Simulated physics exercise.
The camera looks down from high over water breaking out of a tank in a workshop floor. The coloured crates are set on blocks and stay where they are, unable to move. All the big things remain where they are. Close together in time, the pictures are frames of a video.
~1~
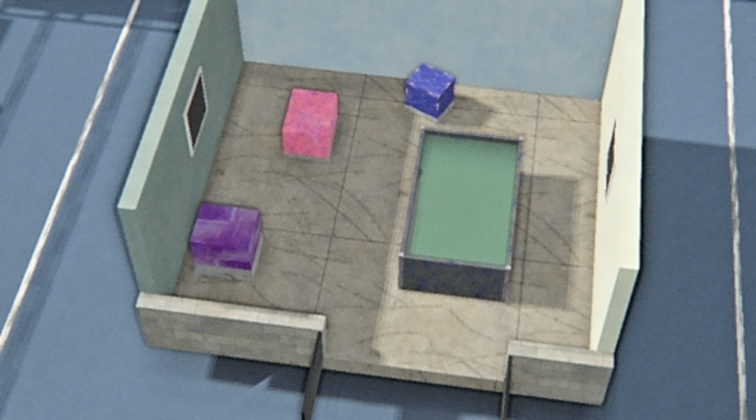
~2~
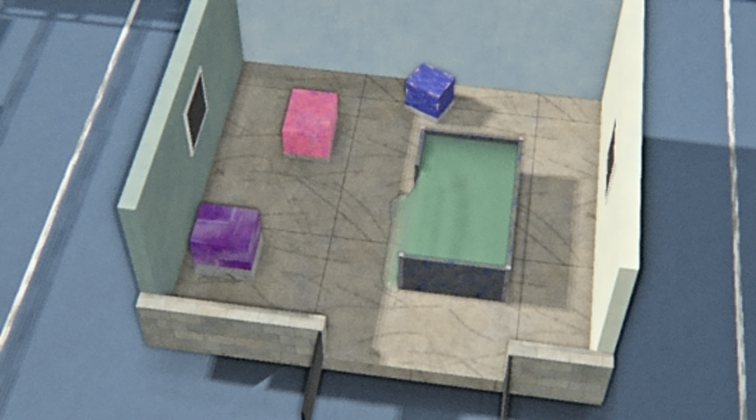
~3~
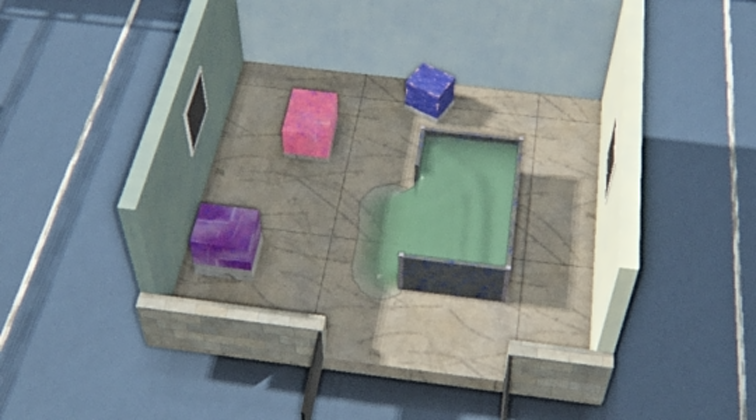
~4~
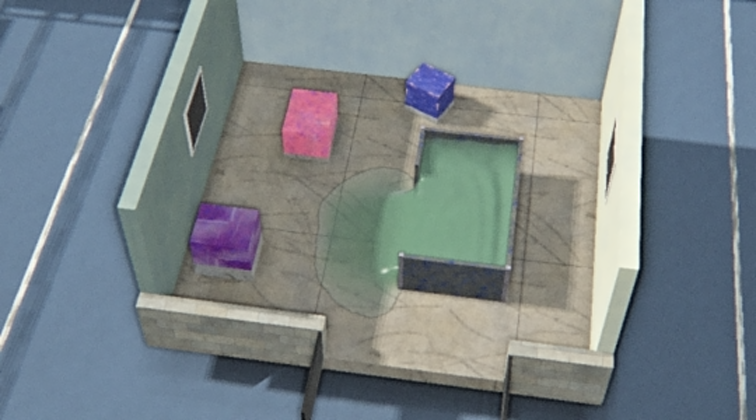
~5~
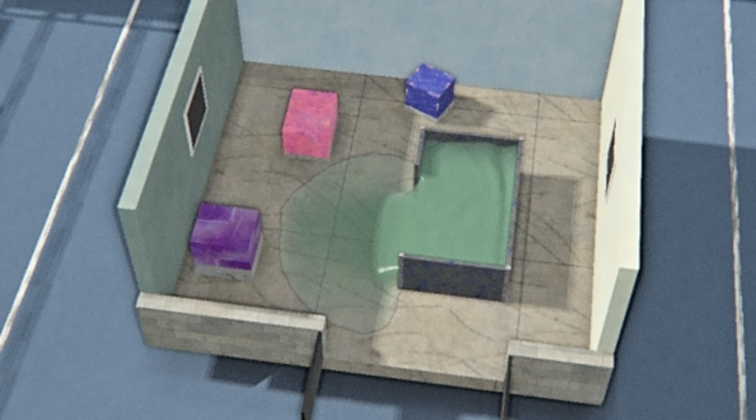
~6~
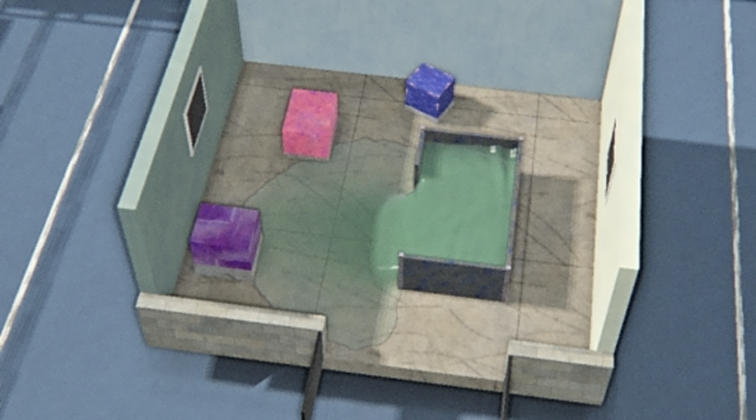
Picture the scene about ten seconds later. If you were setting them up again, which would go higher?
One by one: The purple crate is affected by the water; the blue crate is affected by the water; the pink crate is affected by the water.
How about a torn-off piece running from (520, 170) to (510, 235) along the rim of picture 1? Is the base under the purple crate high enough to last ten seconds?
Then: Purple crate stays untouched.
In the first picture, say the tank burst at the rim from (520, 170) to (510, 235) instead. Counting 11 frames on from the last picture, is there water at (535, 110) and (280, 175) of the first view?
First spot inundated, second spot left untouched.
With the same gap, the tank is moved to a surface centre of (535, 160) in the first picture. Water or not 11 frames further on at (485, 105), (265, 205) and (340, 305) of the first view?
Results in order - left untouched, swamped, swamped.
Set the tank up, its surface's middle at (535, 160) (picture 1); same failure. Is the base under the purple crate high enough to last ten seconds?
Purple crate: Overtopped.
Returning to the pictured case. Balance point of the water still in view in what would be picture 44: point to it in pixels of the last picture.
My reading is close to (354, 200).
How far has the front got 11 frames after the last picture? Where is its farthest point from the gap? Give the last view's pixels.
Near (244, 64).
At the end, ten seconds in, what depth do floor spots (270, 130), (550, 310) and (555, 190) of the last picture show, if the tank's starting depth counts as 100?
I'd say around 6 per cent, then 6 per cent, then 6 per cent.
A moment on, water covers 35 % of the floor; the purple crate water round its plinth, the blue crate water round its plinth, the pink crate water round its plinth.
Next, water covers 45 % of the floor; the purple crate water round its plinth, the blue crate water round its plinth, the pink crate water round its plinth.
Then, water covers 55 % of the floor; the purple crate water round its plinth, the blue crate water round its plinth, the pink crate water round its plinth.
Later, water covers 90 % of the floor; the purple crate water round its plinth, the blue crate water round its plinth, the pink crate water round its plinth.
In the end, water covers 100 % of the floor; the purple crate was topped, the blue crate was topped, the pink crate was topped.
